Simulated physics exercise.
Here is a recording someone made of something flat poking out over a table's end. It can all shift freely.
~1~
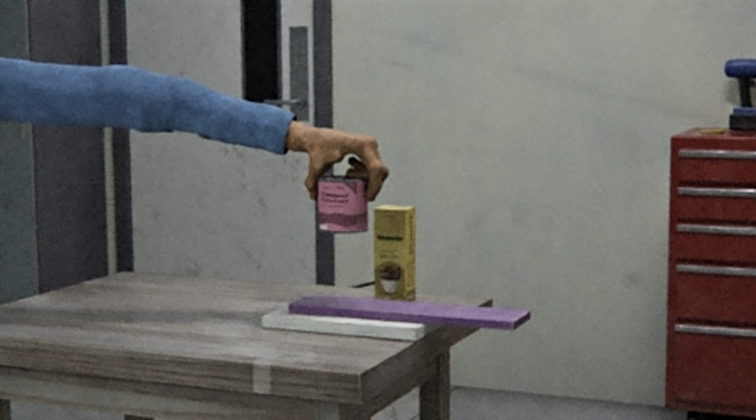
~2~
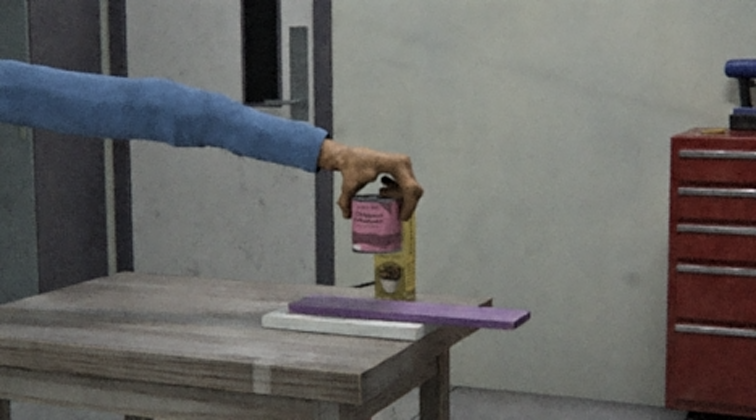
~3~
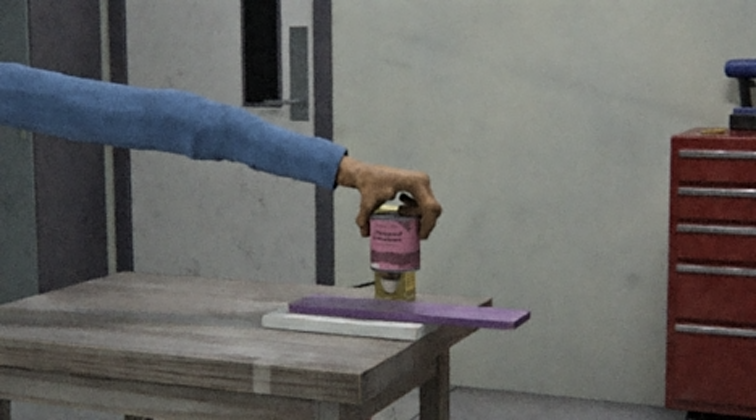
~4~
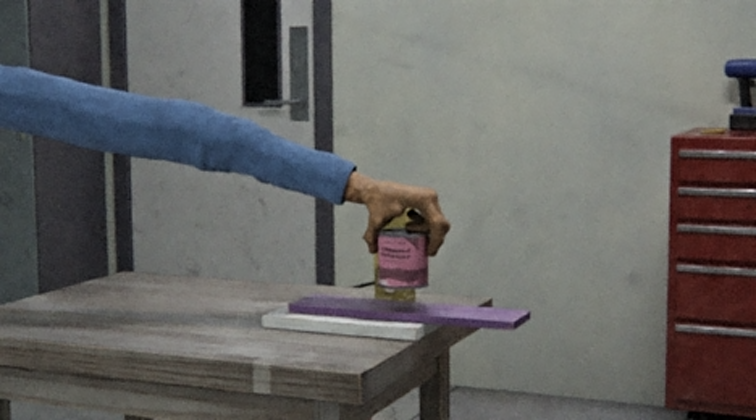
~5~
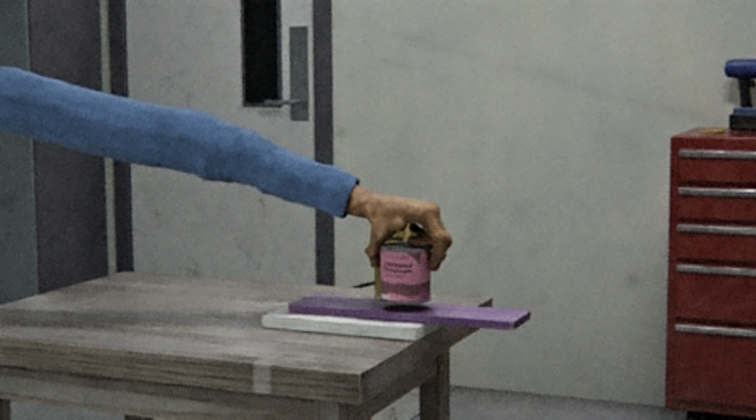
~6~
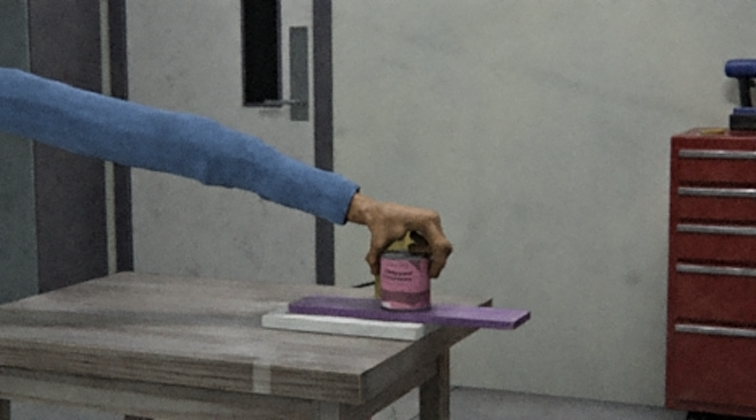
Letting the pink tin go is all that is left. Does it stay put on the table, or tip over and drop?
It stays put.
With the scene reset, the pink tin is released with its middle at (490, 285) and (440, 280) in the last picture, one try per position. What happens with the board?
First case: It topples; second case: It stays put.
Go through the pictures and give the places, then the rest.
The first frame shows coming down; pink tin (343, 204); purple board (408, 311).
The second frame shows coming down; pink tin (377, 224); yellow carton (395, 255).
The third frame shows coming down; pink tin (395, 242); white slab (359, 318).
The fourth frame shows coming down; pink tin (403, 258); purple board (408, 311).
The fifth frame shows coming down; pink tin (406, 272).
The sixth frame shows set down, still held; pink tin (406, 280); white slab (359, 318).
Then, 0.90 s later than the last frame, all is still.
Then, 1.80 s later than the last frame, pink tin resting near (406, 281).
When it is over, all 4 as before. End places, in pixels of the last picture, pink tin near (406, 281). The board keeps its balance.
